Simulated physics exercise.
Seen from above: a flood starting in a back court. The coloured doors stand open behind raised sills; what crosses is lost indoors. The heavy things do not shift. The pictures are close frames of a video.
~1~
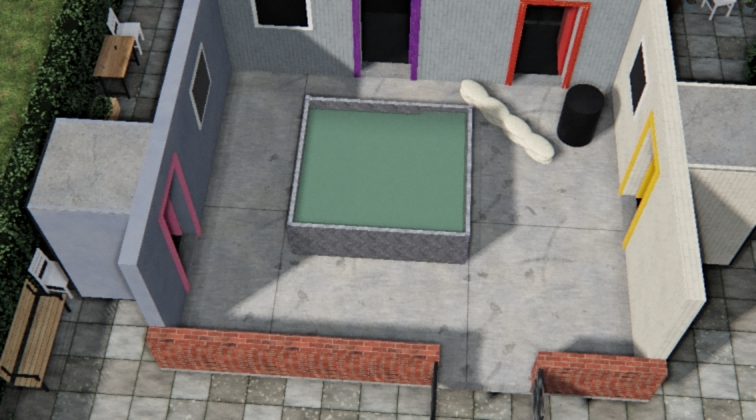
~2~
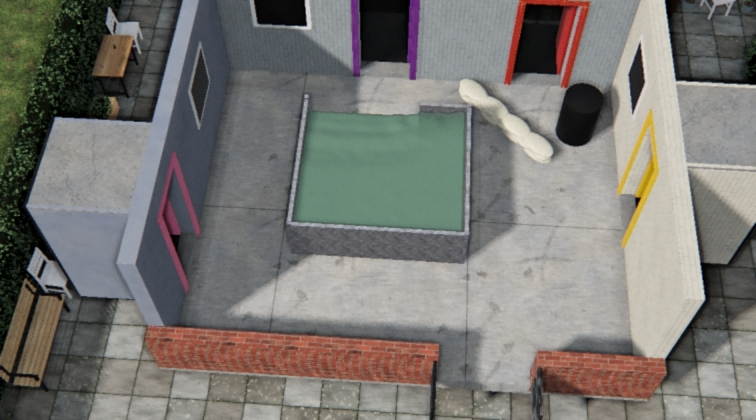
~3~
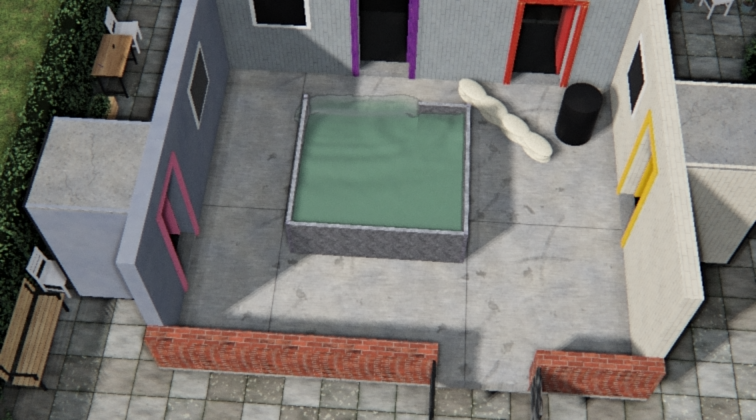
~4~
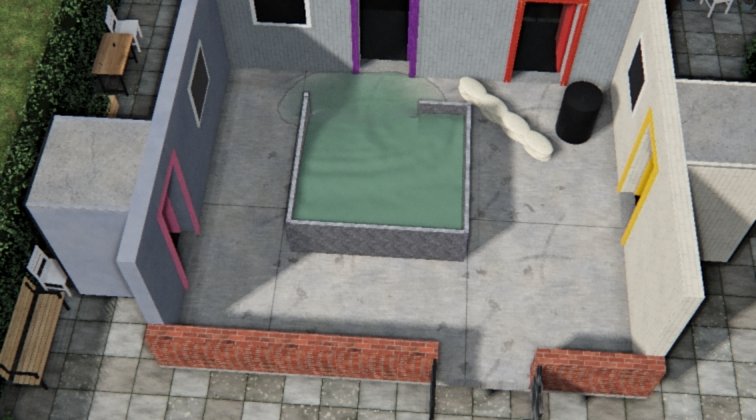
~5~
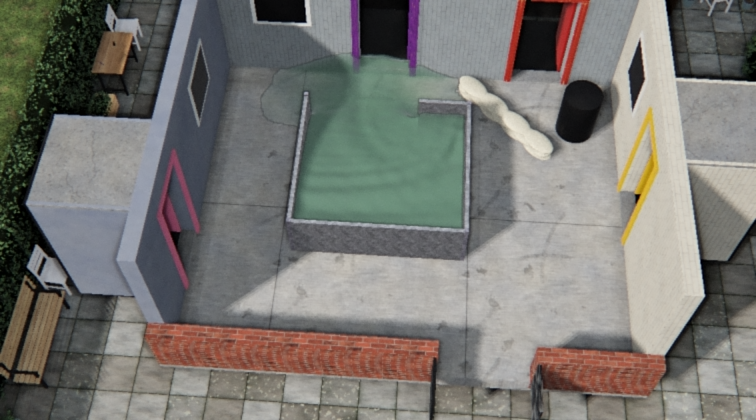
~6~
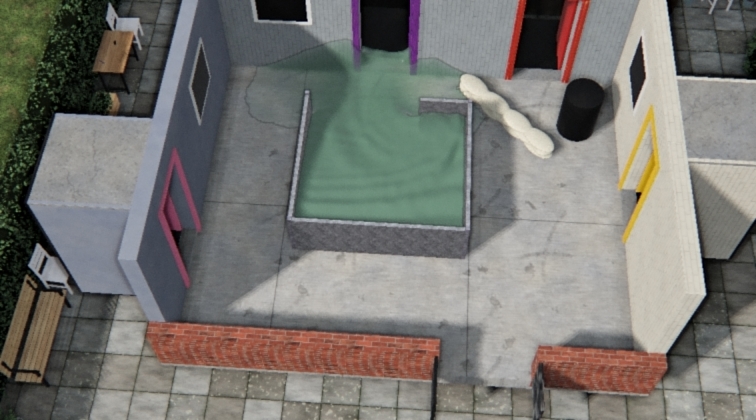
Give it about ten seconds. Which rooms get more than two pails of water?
One by one: The purple door lets in a lot; the yellow door lets in a lot; the red door admits no more than that; the pink door lets in a lot.
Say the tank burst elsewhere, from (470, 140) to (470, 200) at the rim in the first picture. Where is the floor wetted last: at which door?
The pink door.
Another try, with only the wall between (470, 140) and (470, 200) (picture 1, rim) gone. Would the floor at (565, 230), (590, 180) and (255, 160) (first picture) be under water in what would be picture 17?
One after the other: Wet, flooded, free of water.
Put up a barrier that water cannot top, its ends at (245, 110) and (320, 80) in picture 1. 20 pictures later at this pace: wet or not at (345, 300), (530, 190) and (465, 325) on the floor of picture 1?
In turn: Free of water, wet, clear.
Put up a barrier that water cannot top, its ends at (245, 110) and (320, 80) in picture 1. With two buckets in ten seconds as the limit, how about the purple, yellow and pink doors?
Then: The purple one is over, the yellow one floods, the pink one takes less.
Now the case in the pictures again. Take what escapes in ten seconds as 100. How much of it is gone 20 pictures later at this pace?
Near 65 in a hundred.
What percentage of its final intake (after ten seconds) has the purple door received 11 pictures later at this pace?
Near 60 in a hundred.
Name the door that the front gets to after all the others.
Last comes the yellow door.
A moment on, water covers 20 % of the floor; the purple door far over two buckets in, the yellow door not reached, the red door wet at the sill, nothing in, the pink door not reached.
Next, water covers 35 % of the floor; the purple door far over two buckets in, the yellow door not reached, the red door wet at the sill, nothing in, the pink door not reached.
Then, water covers 70 % of the floor; the purple door far over two buckets in, the yellow door wet at the sill, nothing in, the red door wet at the sill, nothing in, the pink door wet at the sill, nothing in.
Later, water covers 95 % of the floor; the purple door far over two buckets in, the yellow door under two buckets in, the red door wet at the sill, nothing in, the pink door under two buckets in.
In the end, water covers 95 % of the floor; the purple door far over two buckets in, the yellow door over two buckets in, the red door under two buckets in, the pink door over two buckets in.
